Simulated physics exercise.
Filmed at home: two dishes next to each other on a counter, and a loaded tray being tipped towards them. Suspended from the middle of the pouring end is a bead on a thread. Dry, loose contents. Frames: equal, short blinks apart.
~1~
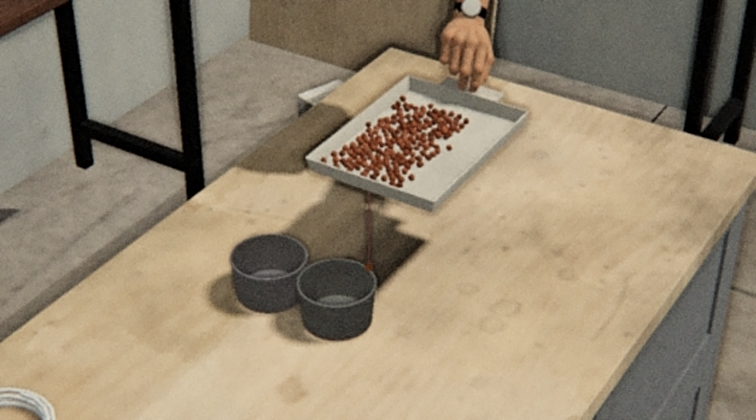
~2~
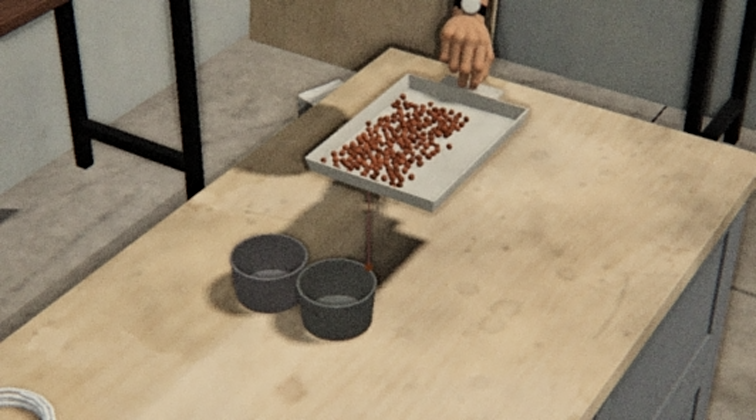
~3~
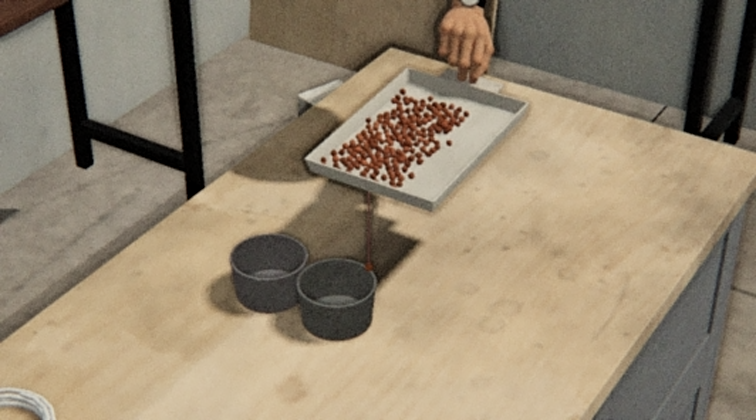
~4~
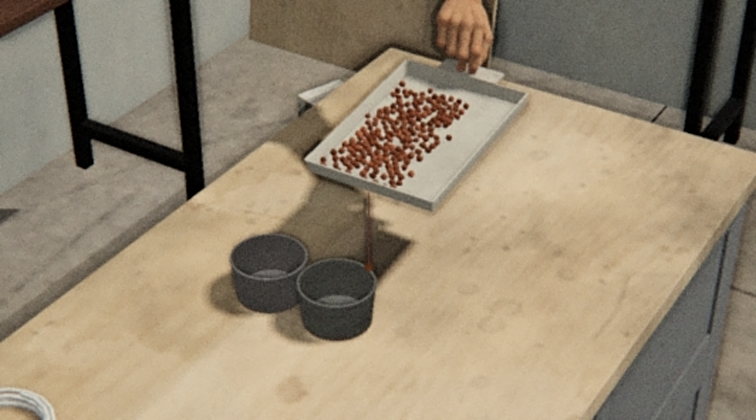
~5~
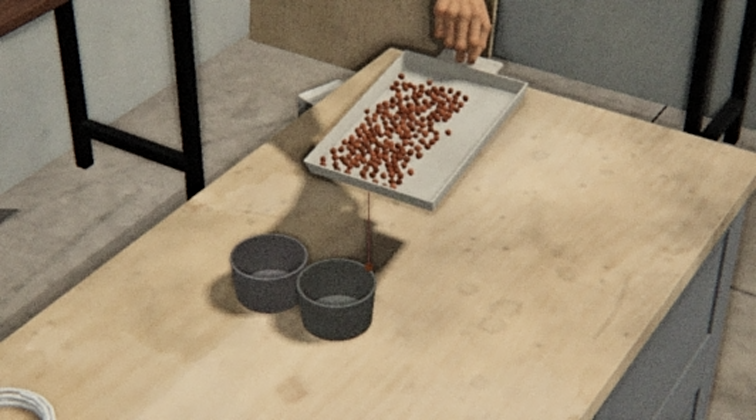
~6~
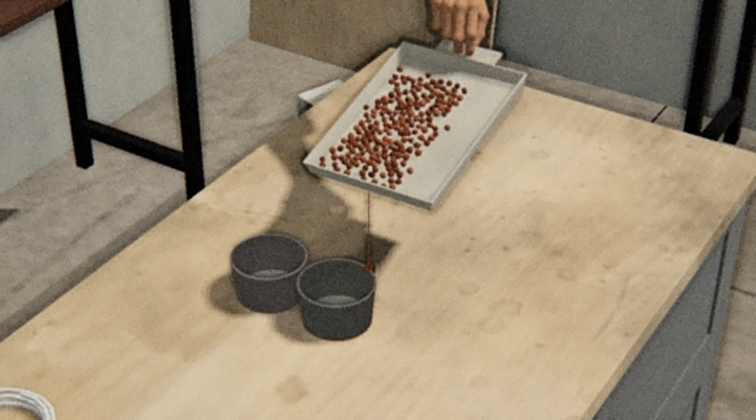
At first, a hand with a wristwatch holds a pale tray of small reddish-brown pellets almost level above a wooden table, a bead hanging on a thread from its near edge beside two dark, empty dishes. The hand then slowly raises the far end, tilting the tray slightly while the pellets barely shift.
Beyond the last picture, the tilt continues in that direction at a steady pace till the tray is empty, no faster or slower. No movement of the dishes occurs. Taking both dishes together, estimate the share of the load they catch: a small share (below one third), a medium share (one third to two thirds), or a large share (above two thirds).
They catch a medium share of it.
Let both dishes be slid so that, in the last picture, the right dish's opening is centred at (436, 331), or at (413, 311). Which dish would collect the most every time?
On the first try it would be the one to the left, on the second the one to the left.
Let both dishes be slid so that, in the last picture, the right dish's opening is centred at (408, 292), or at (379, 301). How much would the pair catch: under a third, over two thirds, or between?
Position 1 - under a third; position 2 - over two thirds.
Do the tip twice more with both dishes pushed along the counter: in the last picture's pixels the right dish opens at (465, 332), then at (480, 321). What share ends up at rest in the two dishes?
20 %, then 0 %.
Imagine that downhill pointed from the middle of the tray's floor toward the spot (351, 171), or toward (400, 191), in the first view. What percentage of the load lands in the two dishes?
You'd see roughly 80 per cent the first time and 10 per cent the second.
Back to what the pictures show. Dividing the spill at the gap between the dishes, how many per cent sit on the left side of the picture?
Estimate: About 50 per cent.
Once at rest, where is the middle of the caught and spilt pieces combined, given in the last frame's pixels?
Around (326, 324), give or take.
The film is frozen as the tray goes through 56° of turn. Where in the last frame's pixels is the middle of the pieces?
Somewhere around pixel (361, 145) in the last picture.
Shortly afterwards, tray tipped steeply; the whole lot on the tray.
Next, tray tipped right over; the whole lot on the tray.
Some moments later, tray tipped past a quarter turn; near a third in the right dish; a little in the left dish; near half outside both.
In the end, tray tipped past a quarter turn; near a third in the right dish; a little in the left dish; near half outside both.
